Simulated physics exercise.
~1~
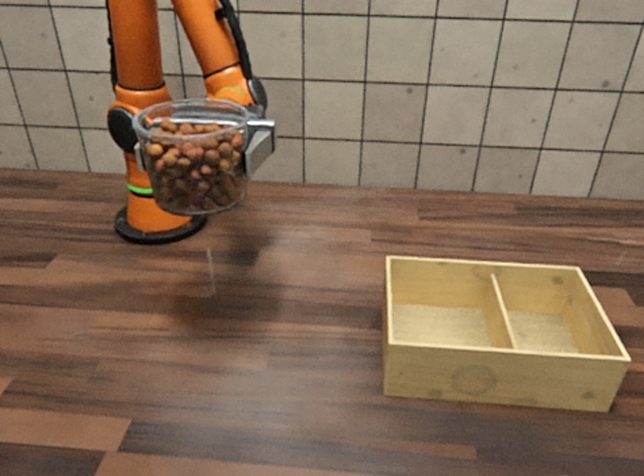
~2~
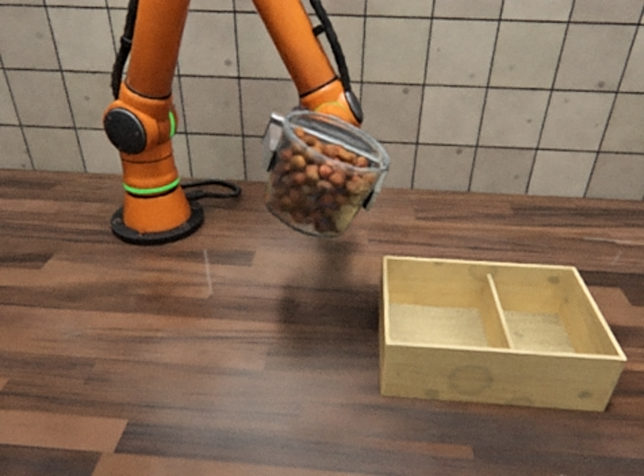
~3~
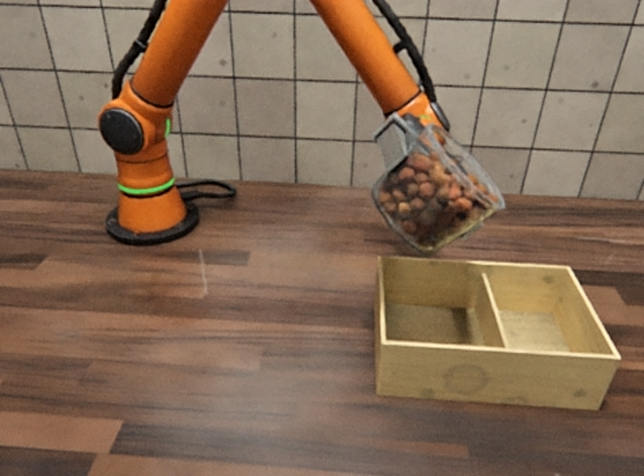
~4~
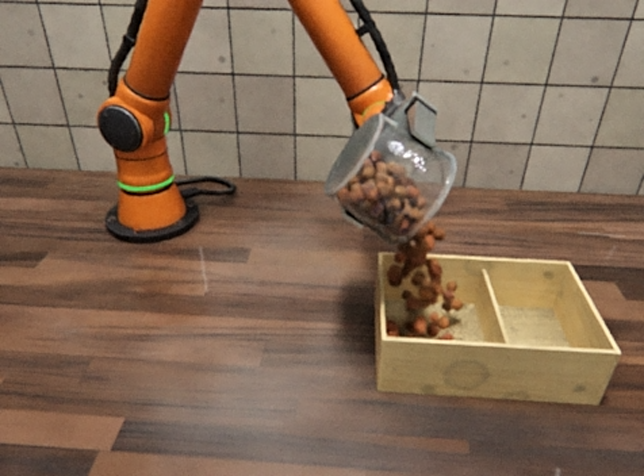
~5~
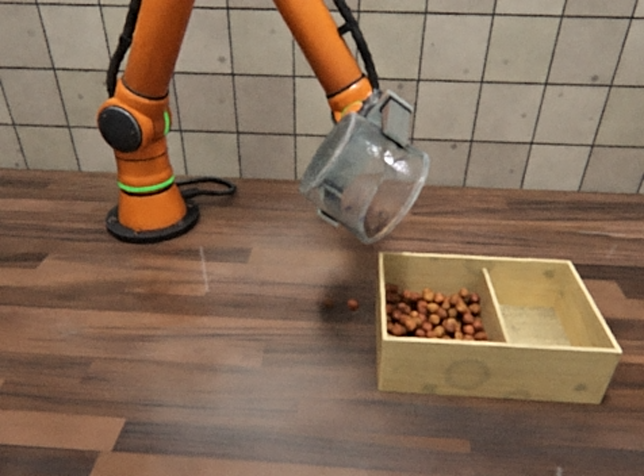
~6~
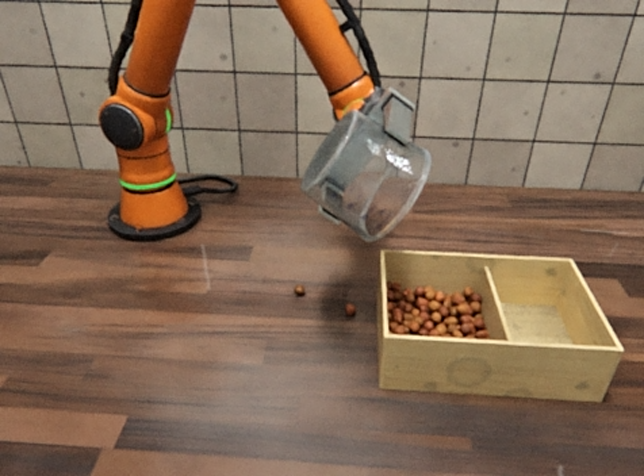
In this clip, an orange robot arm carries a clear tumbler of hazelnuts rightward over a divided wooden box, then draws back slightly while tipping it over, pouring nearly all into the left compartment, while two nuts end up on the table and the right compartment stays empty.
